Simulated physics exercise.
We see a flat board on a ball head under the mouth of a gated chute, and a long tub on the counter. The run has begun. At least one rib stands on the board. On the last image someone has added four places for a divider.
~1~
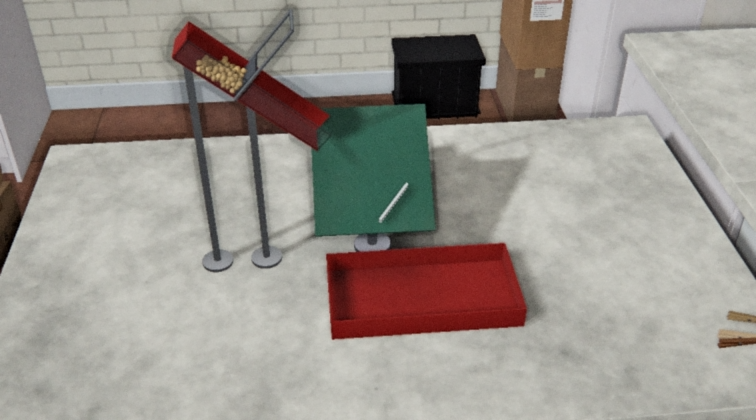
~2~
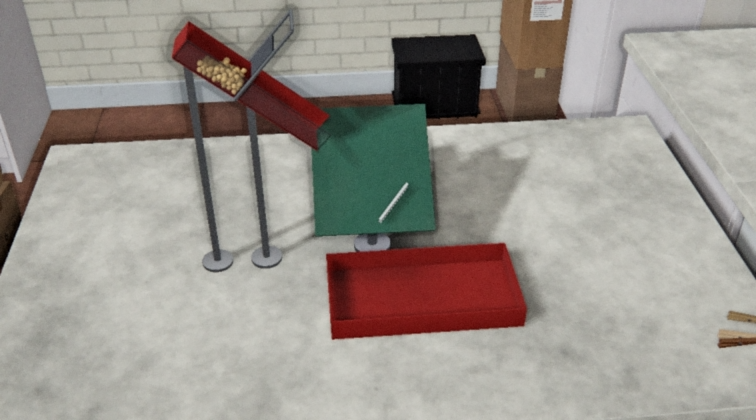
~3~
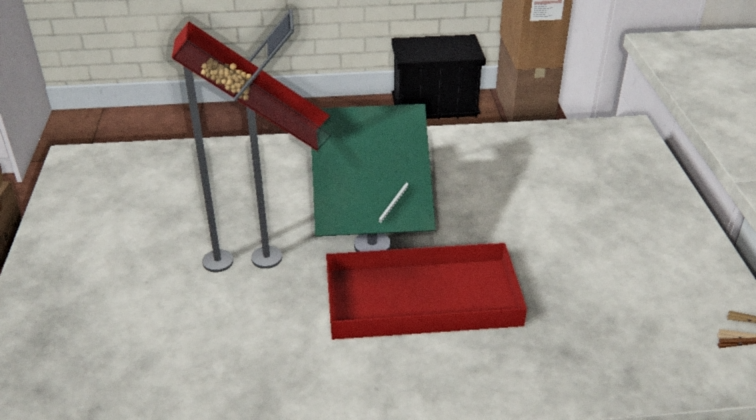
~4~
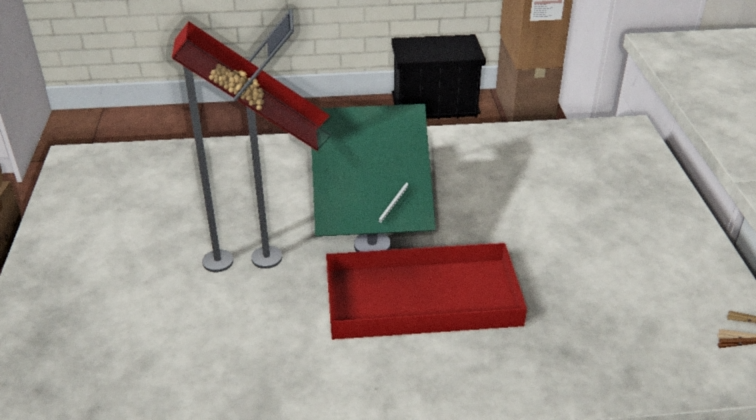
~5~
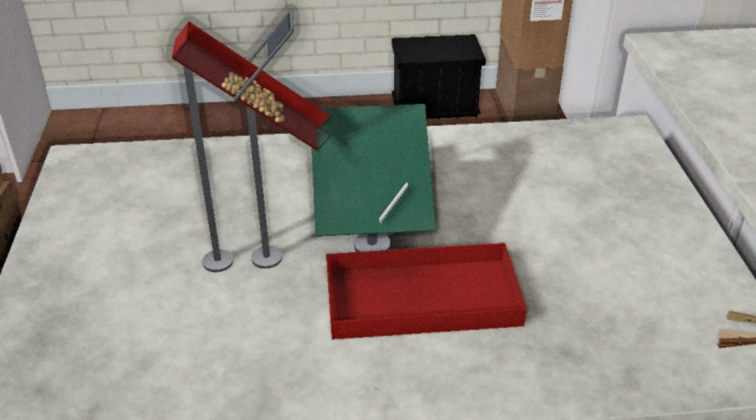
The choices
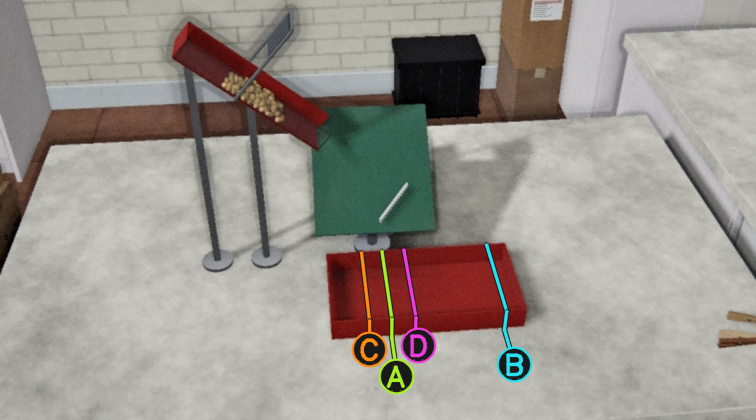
A pale mottled counter in a room with a white brick wall, a black bin and cardboard boxes behind is seen from above at a steady angle. A red chute on two grey posts slopes down rightward at left, holding small tan balls behind a grey-framed gate, beside a tilted green board with one white rib and an empty red tub in front. The gate shifts, and the balls slide partway down the chute in a loosening cluster.
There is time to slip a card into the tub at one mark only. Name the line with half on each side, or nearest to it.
C.
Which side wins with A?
Left.
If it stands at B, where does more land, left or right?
More lands on the left.
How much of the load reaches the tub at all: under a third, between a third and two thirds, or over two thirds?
About that: Over two thirds.
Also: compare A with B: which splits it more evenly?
That is line A.
On the marked copy, line A crosses the front rim at (391, 318); line B crosses the front rim at (506, 310); line C crosses the front rim at (369, 319); line D crosses the front rim at (415, 316).
With A, of what is caught, the larger part on the left of the divider, about a tenth on the right.
With B, of what is caught, almost all on the left of the divider, just a few on the right.
With C, of what is caught, roughly half on the left of the divider, roughly half on the right.
With D, of what is caught, almost all on the left of the divider, about a tenth on the right.
